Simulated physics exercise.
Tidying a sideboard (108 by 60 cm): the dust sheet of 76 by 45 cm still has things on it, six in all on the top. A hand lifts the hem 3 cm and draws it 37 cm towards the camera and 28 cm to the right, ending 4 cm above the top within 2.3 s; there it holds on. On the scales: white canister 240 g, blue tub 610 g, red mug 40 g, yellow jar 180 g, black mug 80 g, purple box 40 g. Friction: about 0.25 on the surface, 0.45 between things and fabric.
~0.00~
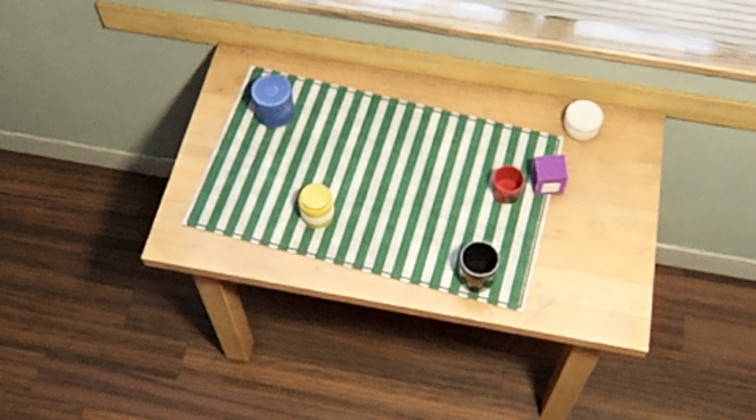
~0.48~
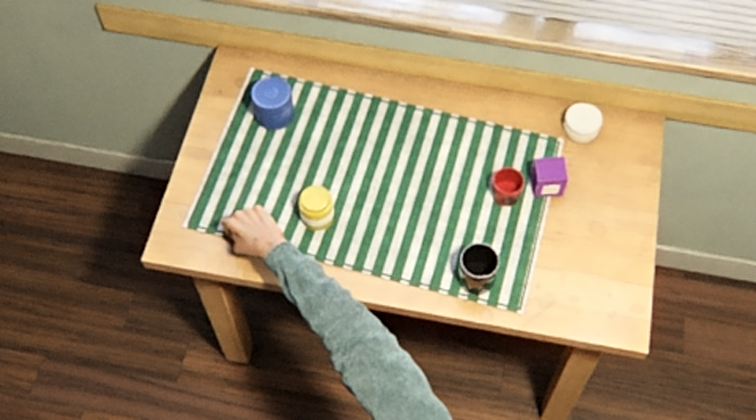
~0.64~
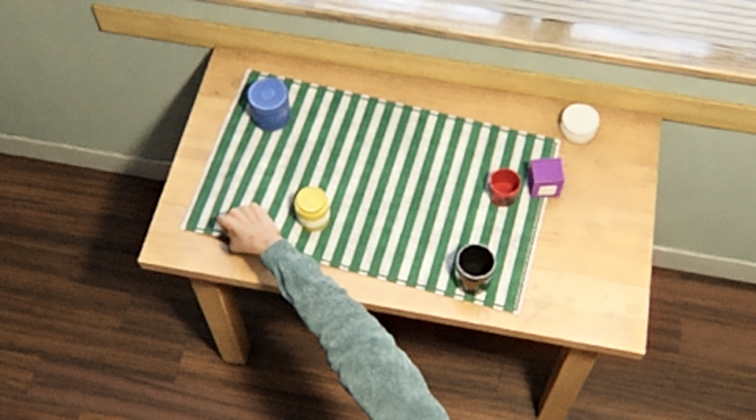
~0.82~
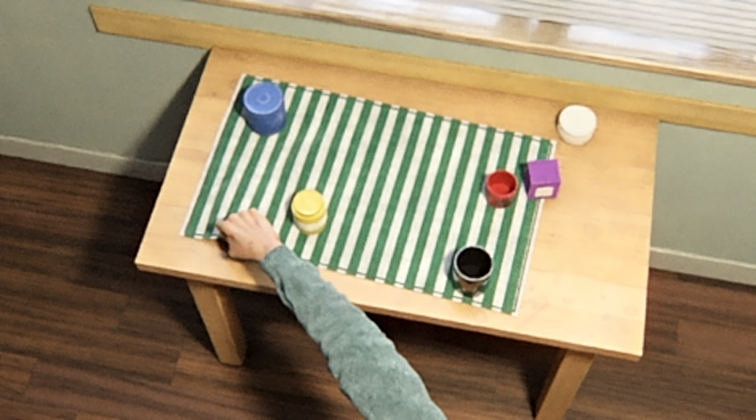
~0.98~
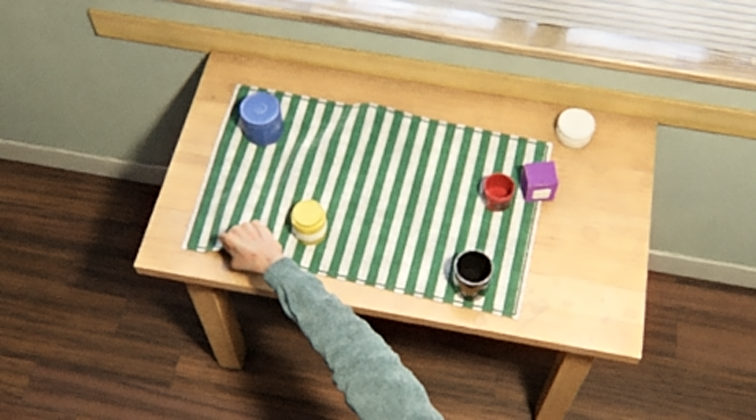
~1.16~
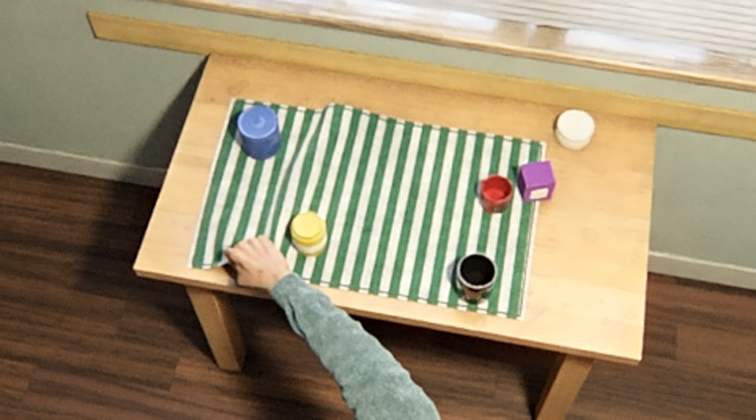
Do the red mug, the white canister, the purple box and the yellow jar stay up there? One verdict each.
The red mug remains up there, the white canister remains up there, the purple box stays on, the yellow jar drops off.
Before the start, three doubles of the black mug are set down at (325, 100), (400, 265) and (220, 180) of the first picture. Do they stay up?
In that order: Goes over, falls off, goes over.
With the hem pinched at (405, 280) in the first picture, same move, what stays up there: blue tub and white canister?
In that case: Blue tub remains, white canister remains.
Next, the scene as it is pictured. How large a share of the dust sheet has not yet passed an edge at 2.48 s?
About 65 per cent.
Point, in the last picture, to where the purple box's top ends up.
Around (458, 188).
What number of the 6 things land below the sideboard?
2 of them.
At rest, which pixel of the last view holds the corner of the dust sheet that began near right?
At about (562, 289).
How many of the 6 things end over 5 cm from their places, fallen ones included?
That makes 5.
At 1.6 s, 90 % of the dust sheet is still over the top; yellow jar 14 cm off its start, purple box 5 cm off its start, red mug 3 cm off its start.
At 2.0 s, 75 % of the dust sheet is still over the top; yellow jar over the edge, purple box 10 cm off its start, red mug 7 cm off its start.
At 2.5 s, 65 % of the dust sheet is still over the top; yellow jar over the edge, purple box 11 cm off its start at (492, 171), red mug 8 cm off its start at (470, 205).
At 2.9 s, 45 % of the dust sheet is still over the top; yellow jar over the edge, purple box 15 cm off its start, red mug 12 cm off its start.
At 4.5 s, 40 % of the dust sheet is still over the top; yellow jar over the edge, purple box 19 cm off its start at (458, 188), red mug 17 cm off its start at (443, 229), white canister 0 cm off its start at (576, 125).
